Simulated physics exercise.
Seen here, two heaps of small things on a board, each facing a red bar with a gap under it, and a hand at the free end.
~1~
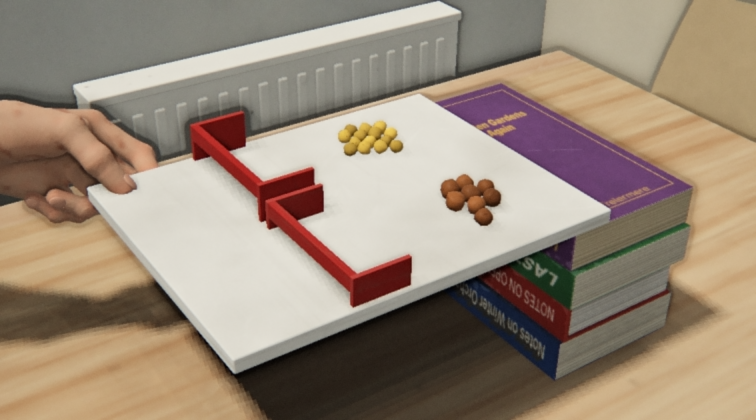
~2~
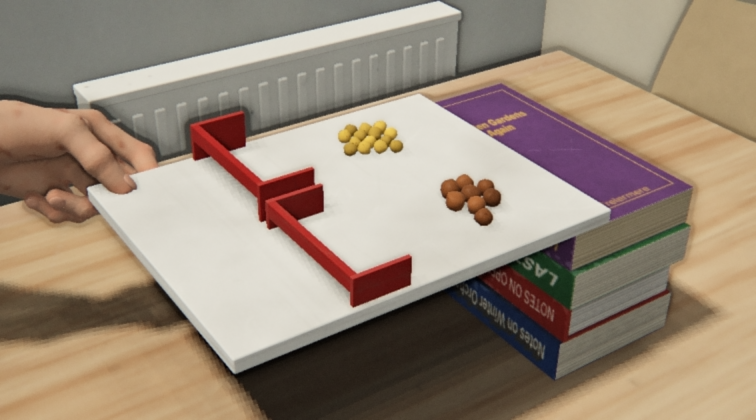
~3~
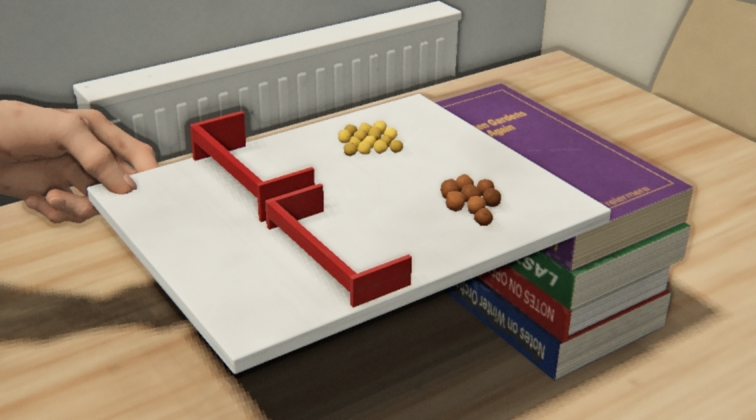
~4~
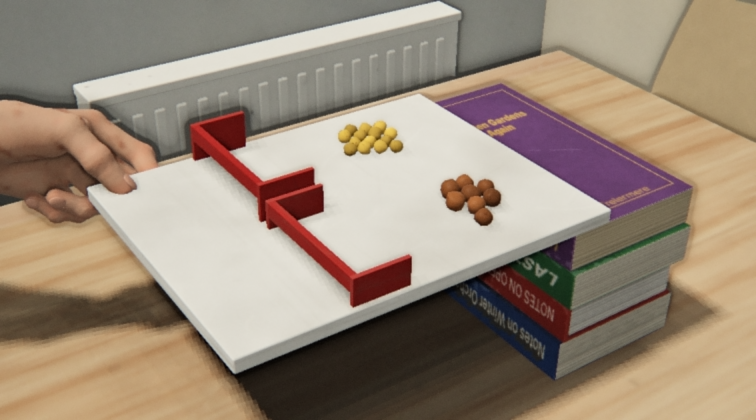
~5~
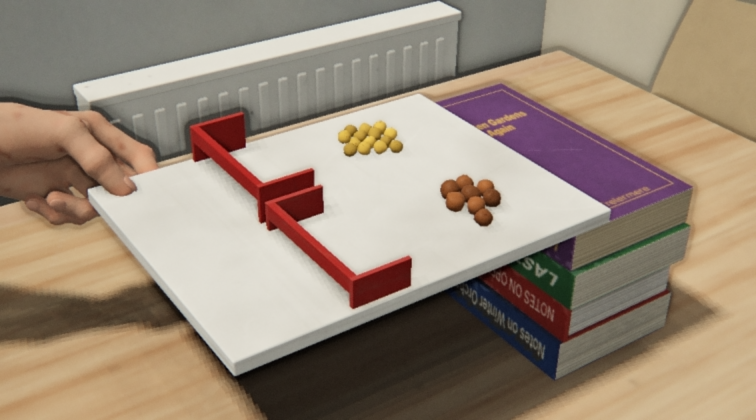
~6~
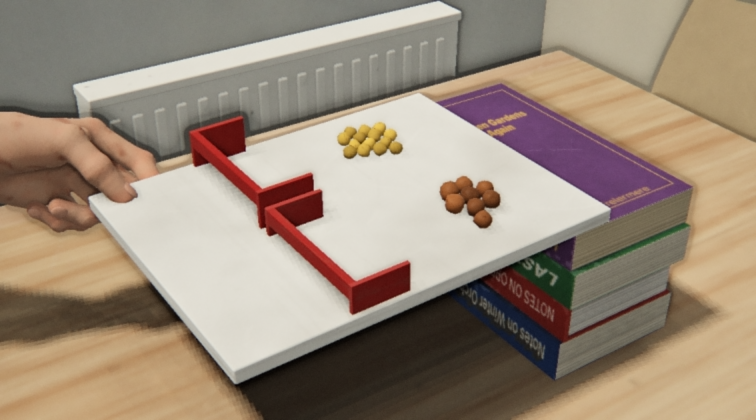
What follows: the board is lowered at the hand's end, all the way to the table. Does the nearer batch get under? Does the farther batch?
The nearer batch is stopped by its gate and the farther batch slips under its gate.
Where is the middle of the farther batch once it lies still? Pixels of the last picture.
At about (76, 406).
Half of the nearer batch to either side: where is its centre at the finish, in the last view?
At about (337, 347).
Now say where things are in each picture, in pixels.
The first frame shows held end of the board at (241, 353), level; book pile at (532, 166), tall, over half the board's length; nearer batch at (471, 194), a few hazelnuts; farther batch at (370, 142), a few puffed corn balls; nearer gate at (310, 244), its slot lower than a piece; farther gate at (227, 160), its slot higher than a piece.
The second frame shows held end of the board at (241, 353), level; farther batch at (370, 142).
The third frame shows held end of the board at (241, 353), level; nearer batch at (471, 194).
The fourth frame shows held end of the board at (241, 353), level; farther batch at (370, 142).
The fifth frame shows held end of the board at (241, 355), level; nearer batch at (470, 195).
The sixth frame shows held end of the board at (242, 363), down by 2°; book pile at (532, 166); nearer batch at (470, 196), not moving; farther batch at (370, 144), not moving; nearer gate at (310, 252); farther gate at (226, 167).
Then, 0.68 s after the last picture, board sloping at 12°; nearer batch on its way down; farther batch where it was.
Then, 1.41 s after the last picture, board sloping at 24°; nearer batch has reached its gate; farther batch all past its gate.
Then, 2.27 s after the last picture, board resting at 30°; nearer batch has reached its gate; farther batch all past its gate.
At rest, board resting at 30°; nearer batch gathered behind its gate; farther batch all past its gate.
